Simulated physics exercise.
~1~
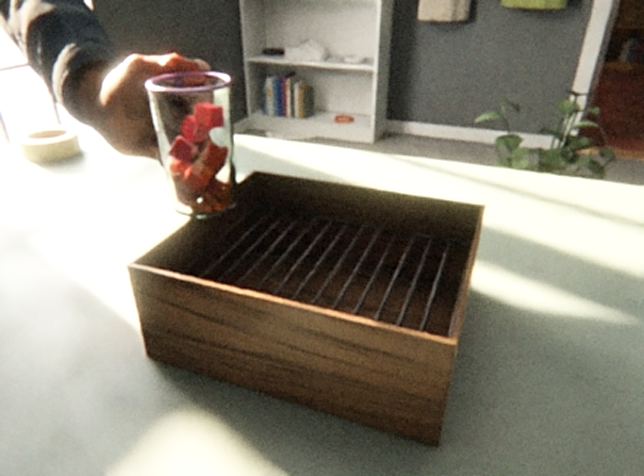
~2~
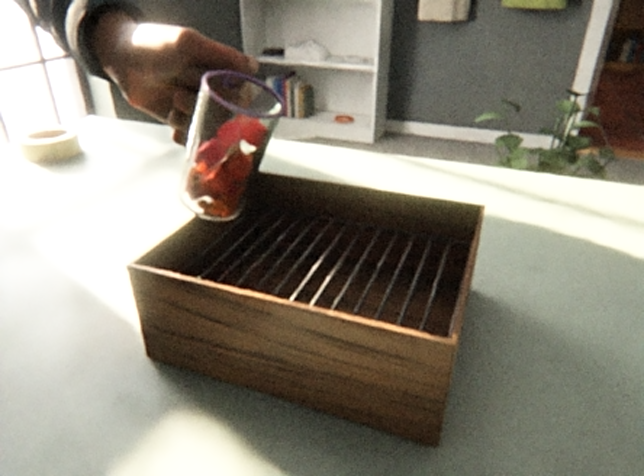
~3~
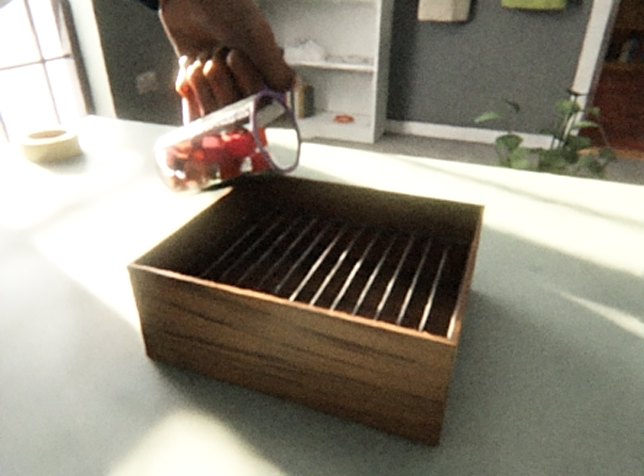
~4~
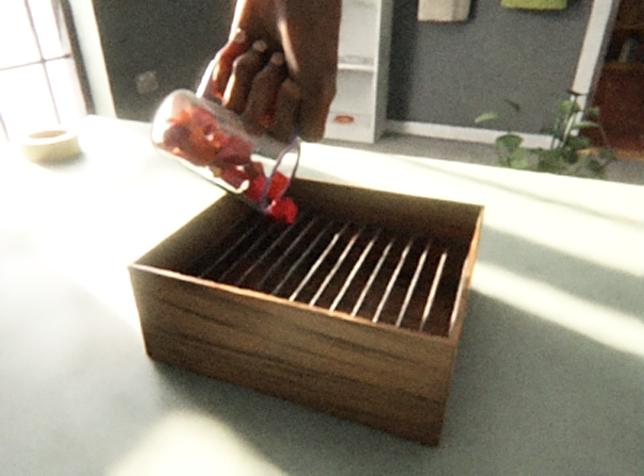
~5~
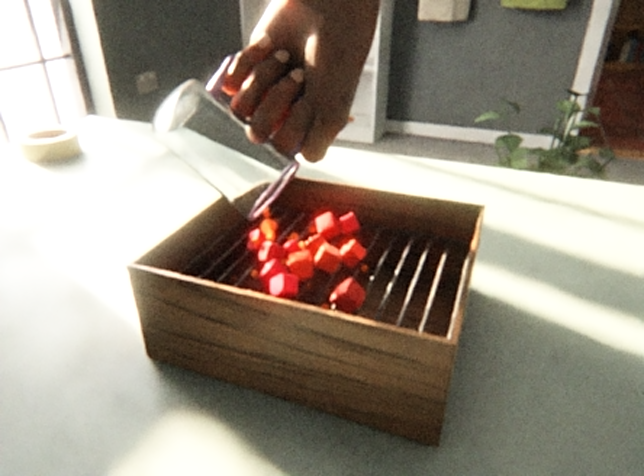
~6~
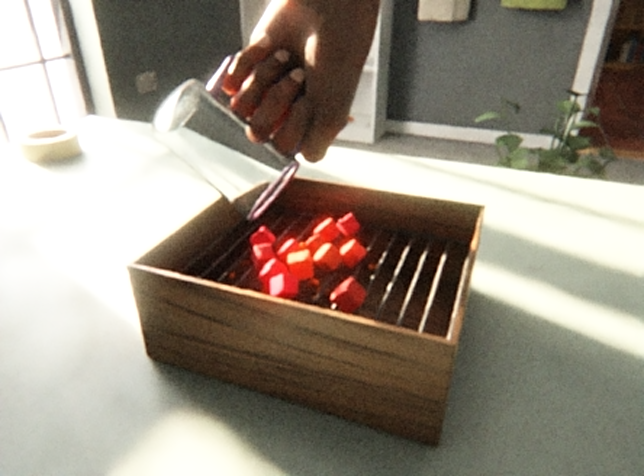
The clip shows a hand tilting a clear cup of red and orange pieces over a wooden box with a rack of wires, pouring them out until the cup is empty; the red chunks rest on the wires while the orange pieces end up below.
